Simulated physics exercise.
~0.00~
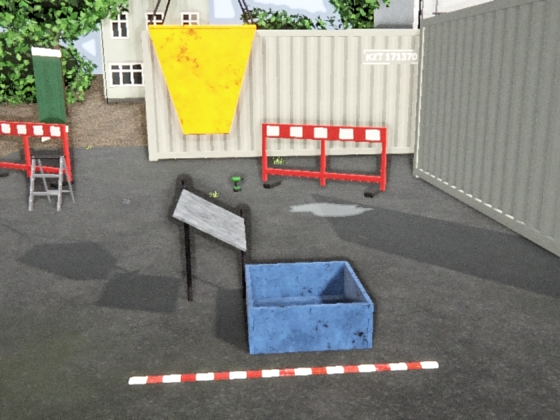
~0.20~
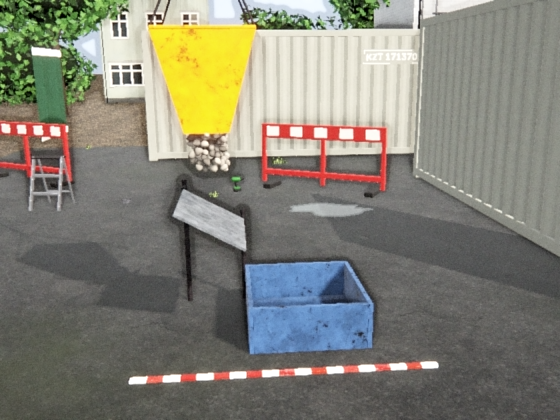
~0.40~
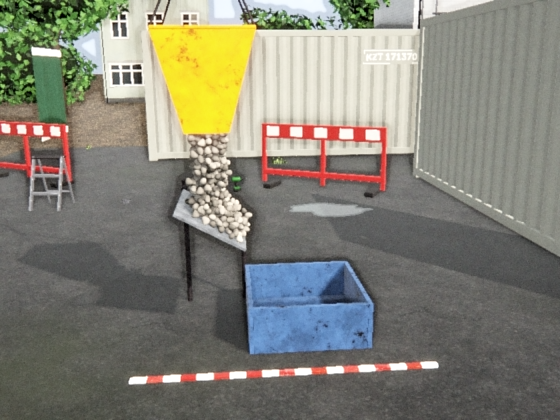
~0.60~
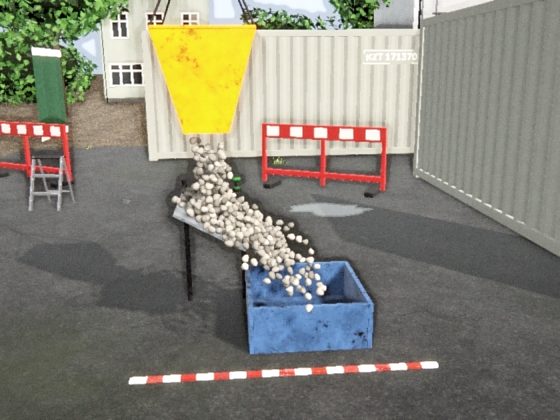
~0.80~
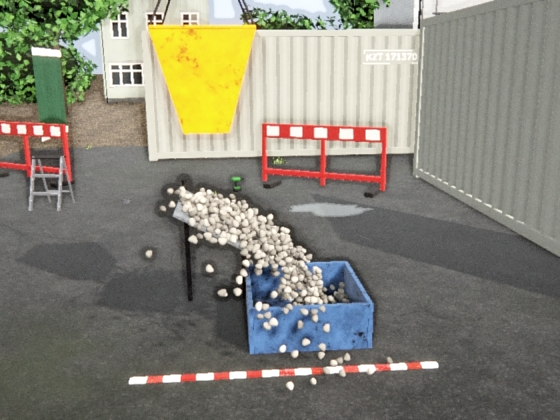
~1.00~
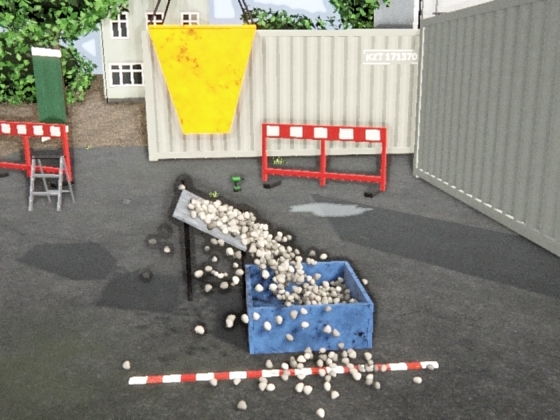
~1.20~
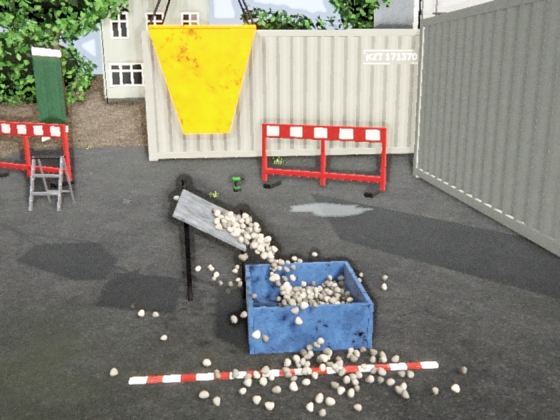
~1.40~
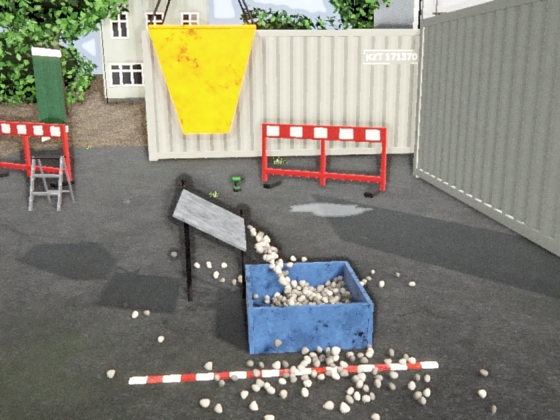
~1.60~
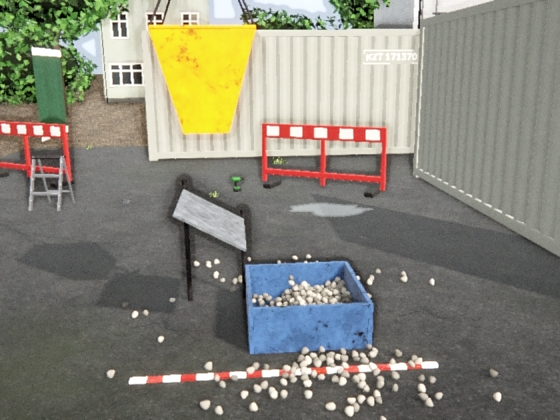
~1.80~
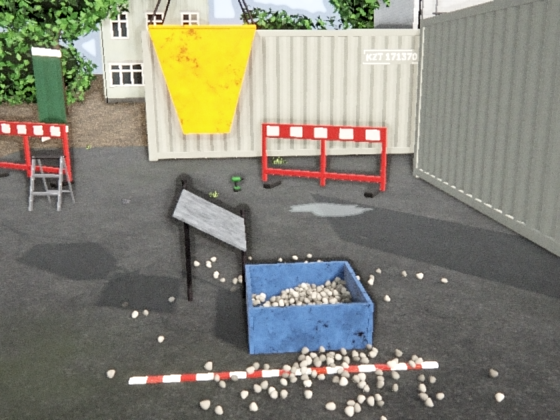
In this clip, round pale stones pour from the bottom of a hanging yellow skip onto a sloping steel plate and slide down to the right into a blue bin; most settle inside, while others scatter on the ground around it and across a red and white striped bar.
